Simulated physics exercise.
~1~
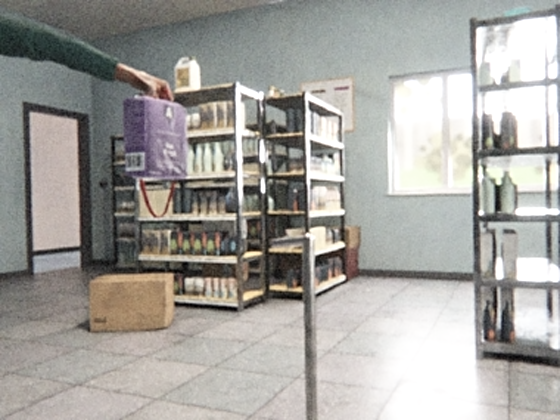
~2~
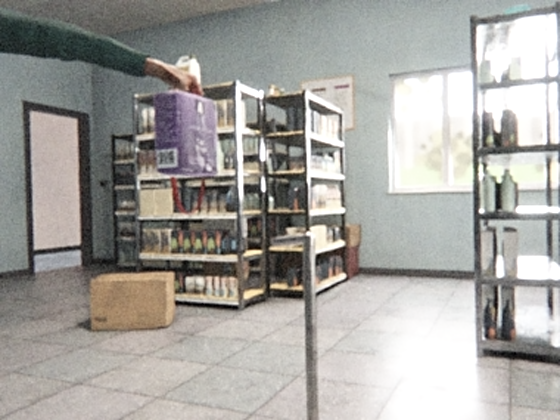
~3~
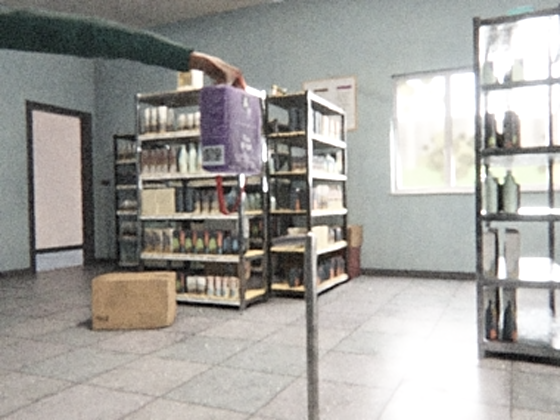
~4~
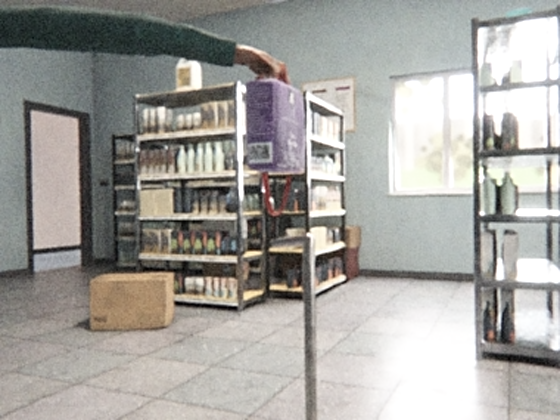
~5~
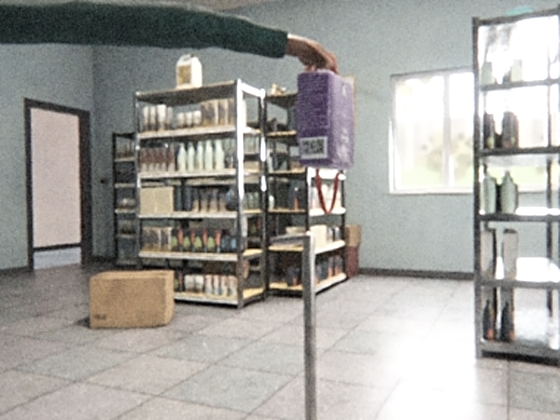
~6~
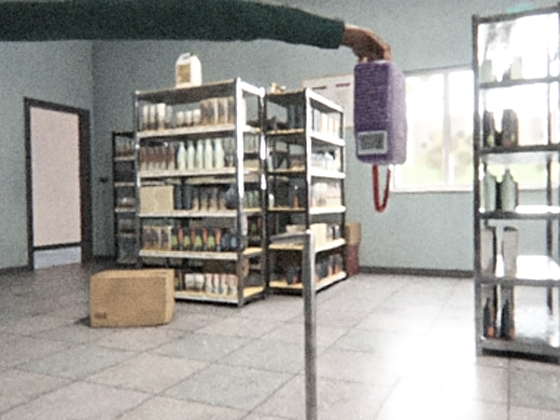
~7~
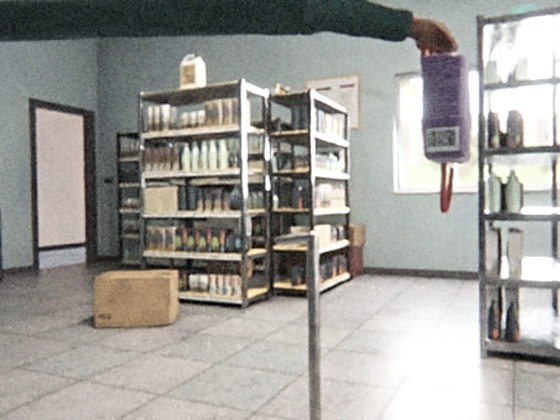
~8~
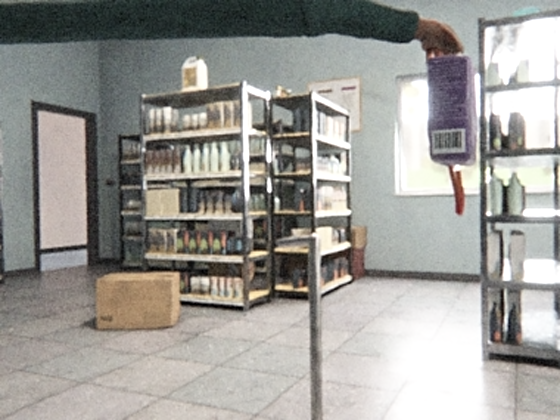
In this clip, a hand in a dark green sleeve carries a purple sack with a trailing red loop rightward past store shelves and over an upright post, the loop passing clear, and ends holding it near the right-hand shelf.
